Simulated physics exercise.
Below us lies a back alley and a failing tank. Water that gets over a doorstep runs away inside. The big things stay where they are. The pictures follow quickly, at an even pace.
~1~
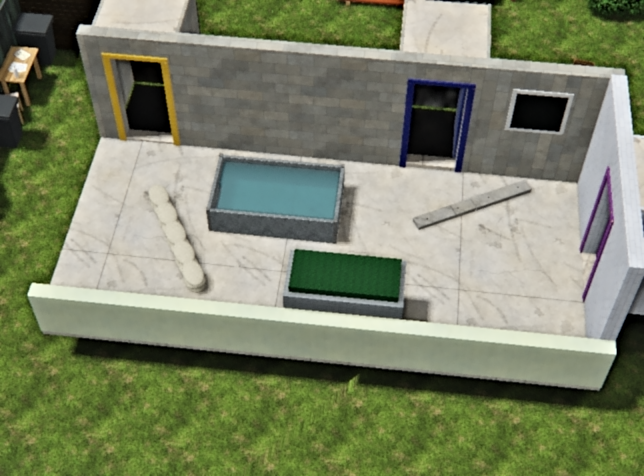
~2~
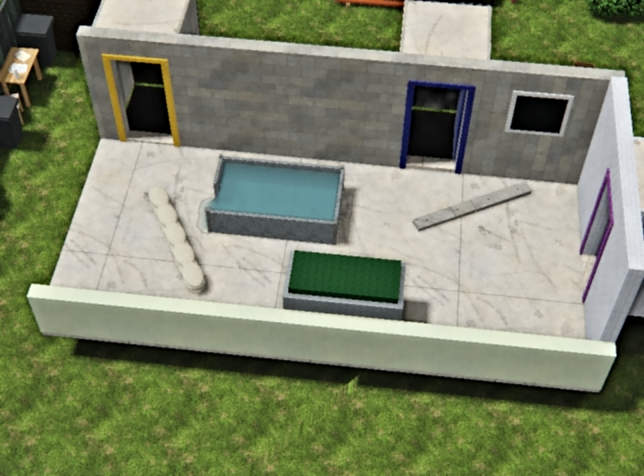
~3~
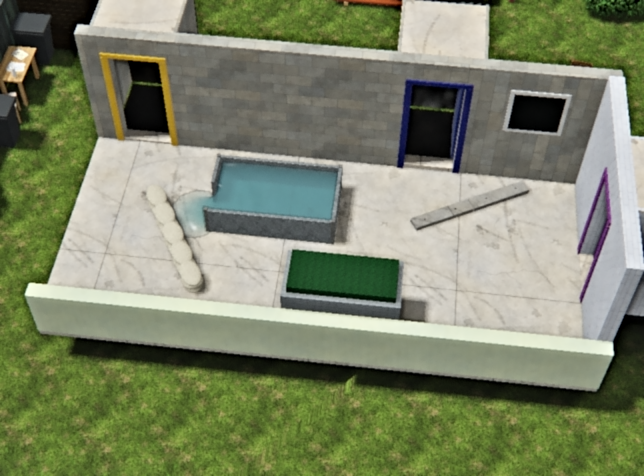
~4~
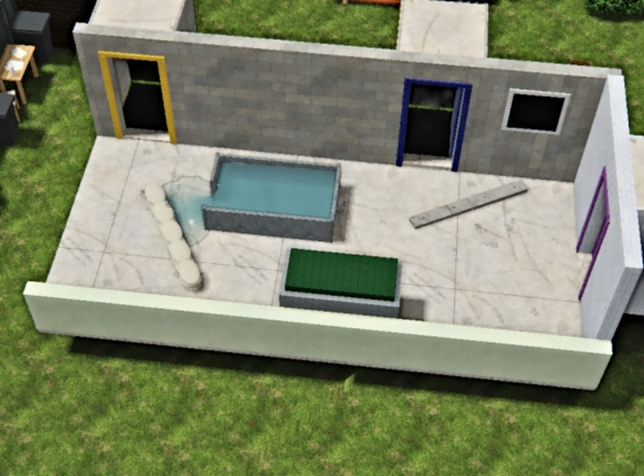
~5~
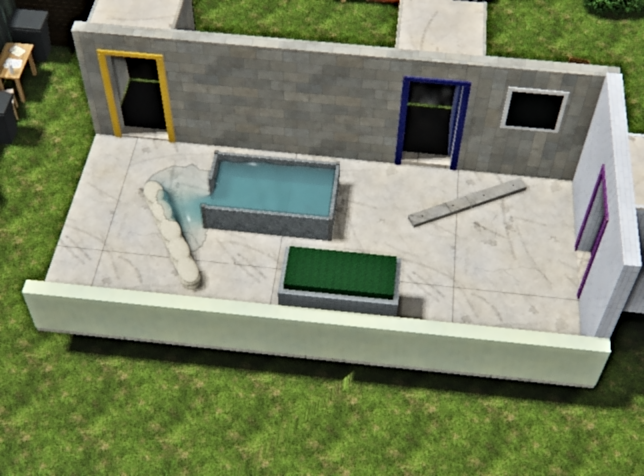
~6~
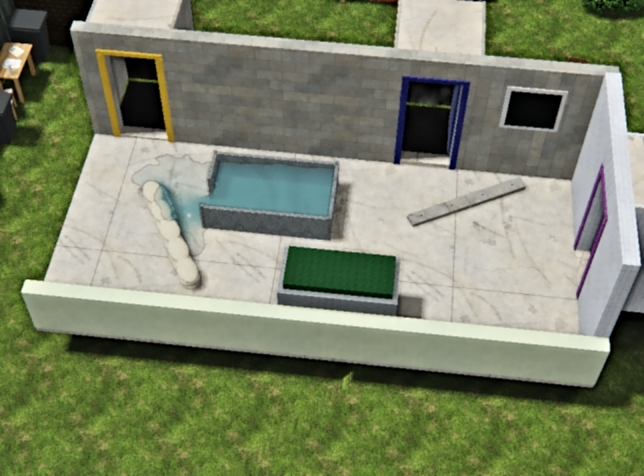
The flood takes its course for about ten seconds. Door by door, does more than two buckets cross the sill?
One by one: The blue door stays under that; the purple door stays under that; the yellow door takes more than that.
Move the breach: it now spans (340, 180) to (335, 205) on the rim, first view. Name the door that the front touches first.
That is the blue-painted one.
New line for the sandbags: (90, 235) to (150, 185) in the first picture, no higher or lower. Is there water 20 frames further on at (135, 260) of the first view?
Verdict: Flooded.
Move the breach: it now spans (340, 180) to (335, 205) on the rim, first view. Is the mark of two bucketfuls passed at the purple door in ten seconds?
My reading: The purple door lets more in.
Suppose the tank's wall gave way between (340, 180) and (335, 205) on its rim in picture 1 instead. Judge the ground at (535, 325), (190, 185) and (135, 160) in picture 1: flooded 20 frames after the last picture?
In turn: Wet, not flooded, dry.
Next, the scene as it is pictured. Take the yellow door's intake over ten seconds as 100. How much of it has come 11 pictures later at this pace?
About 25 per cent.
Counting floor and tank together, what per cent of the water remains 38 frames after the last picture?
Roughly 78 per cent.
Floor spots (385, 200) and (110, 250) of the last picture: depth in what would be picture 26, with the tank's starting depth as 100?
Roughly 0 and 2 per cent, in turn.
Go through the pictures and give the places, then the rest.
The first picture shows still water in the open tank at (277, 191).
In the second picture, the front is at a hidden place, out from the gap at (215, 212).
In the third picture, water pours out at (213, 211) and has run to (178, 205).
In the fourth picture, water pours out at (212, 210) and has run to (163, 191).
In the fifth picture, the front is at (154, 181), out from the gap at (210, 208).
In the sixth picture, water pours out at (209, 207) and has run to (137, 179).
A moment on, water covers 10 % of the floor; the blue door not reached, the purple door not reached, the yellow door wet at the sill, nothing in.
Next, water covers 20 % of the floor; the blue door not reached, the purple door not reached, the yellow door over two buckets in.
Then, water covers 25 % of the floor; the blue door not reached, the purple door not reached, the yellow door far over two buckets in.
Later, water covers 45 % of the floor; the blue door wet at the sill, nothing in, the purple door not reached, the yellow door far over two buckets in.
In the end, water covers 55 % of the floor; the blue door wet at the sill, nothing in, the purple door wet at the sill, nothing in, the yellow door far over two buckets in.
